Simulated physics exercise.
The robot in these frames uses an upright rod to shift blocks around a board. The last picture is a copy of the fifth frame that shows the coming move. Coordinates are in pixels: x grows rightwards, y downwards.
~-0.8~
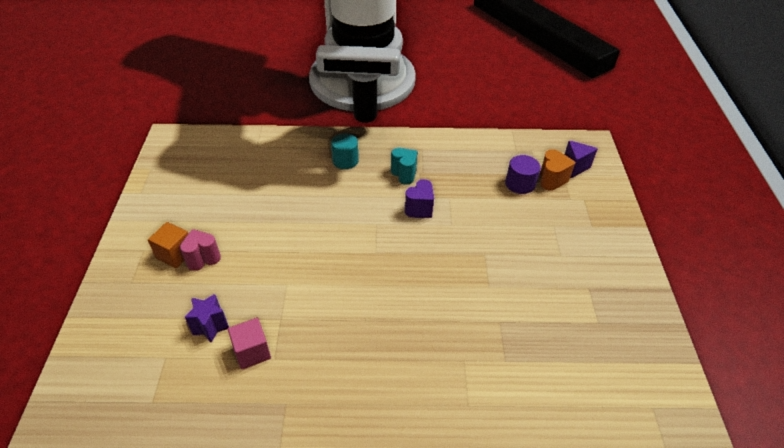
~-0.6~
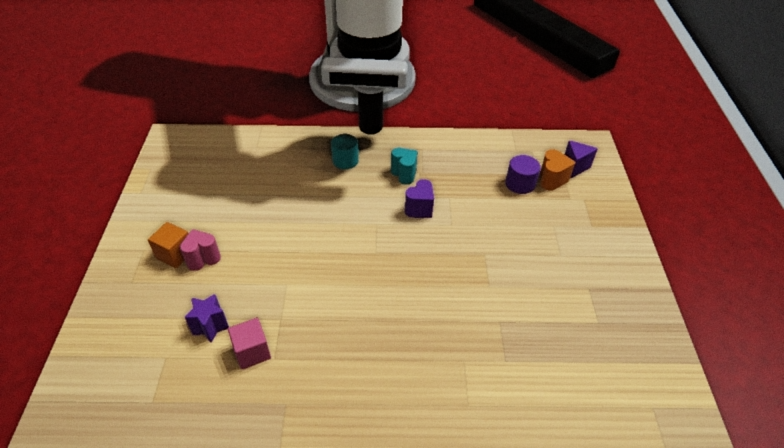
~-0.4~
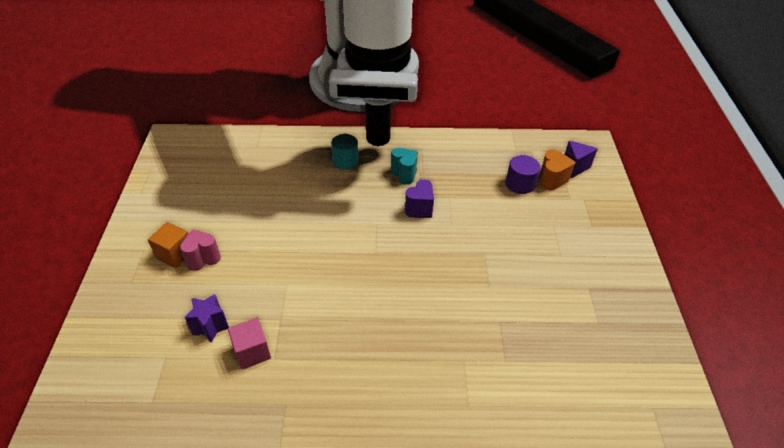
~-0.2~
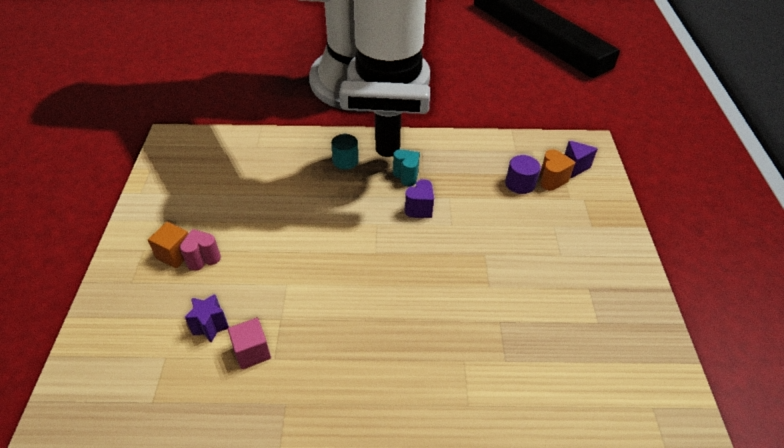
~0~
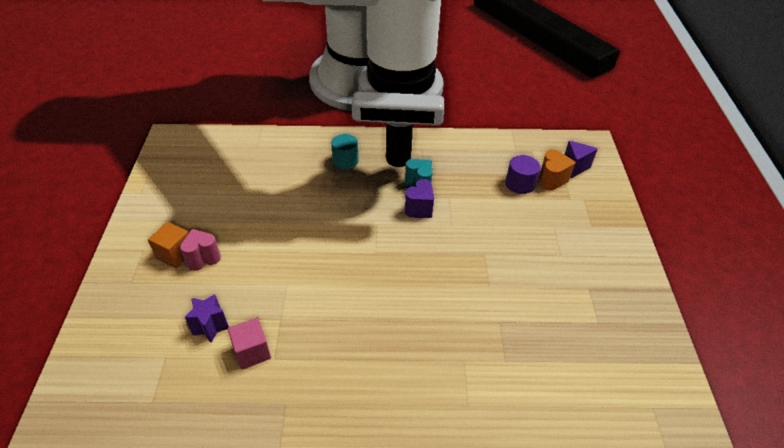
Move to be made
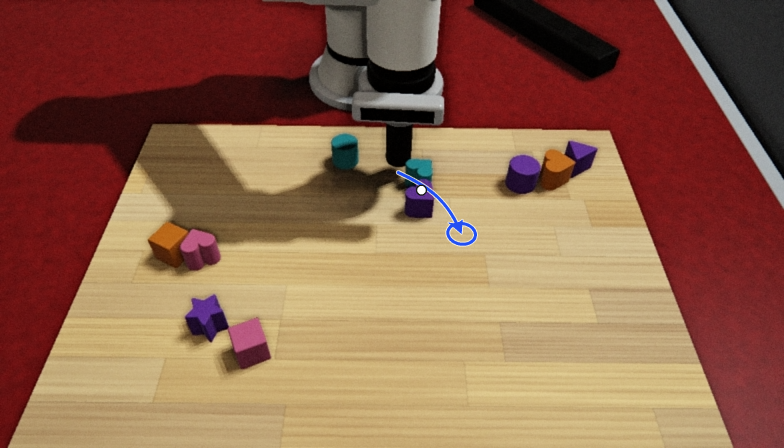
At first, a robot's upright rod stands at the far edge of a wooden board scattered with colourful blocks, near a turquoise cylinder. The rod moves right and toward the viewer, reaches the turquoise heart-shaped block, and nudges it slightly the same way, closer to the purple heart-shaped block.
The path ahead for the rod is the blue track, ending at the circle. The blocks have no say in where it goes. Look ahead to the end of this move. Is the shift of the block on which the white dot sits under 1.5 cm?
I expect not.
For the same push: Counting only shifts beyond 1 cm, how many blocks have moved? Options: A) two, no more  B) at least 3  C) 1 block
It's A.
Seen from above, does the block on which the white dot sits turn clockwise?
I expect so.
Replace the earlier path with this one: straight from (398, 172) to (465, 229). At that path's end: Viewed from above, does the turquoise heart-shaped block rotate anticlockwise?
Yes, it checks out.
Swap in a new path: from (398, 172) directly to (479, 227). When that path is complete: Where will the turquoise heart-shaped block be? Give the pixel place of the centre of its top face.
At roughly (504, 198).
The drawn path runs from (398, 172) by way of (425, 187) and (447, 208) to (462, 234); the dot is on the purple heart-shaped block.
On the path given first. One third of the way, rod (427, 176); turquoise heart-shaped block (452, 181).
Two thirds of the way, rod (449, 196); turquoise heart-shaped block (478, 195), turned 45° anticlockwise; purple heart-shaped block (426, 200), turned 65° clockwise.
At the end, rod (464, 222); turquoise cylinder not moved; turquoise heart-shaped block (486, 203), turned 110° anticlockwise; purple heart-shaped block (429, 203), turned 95° clockwise.
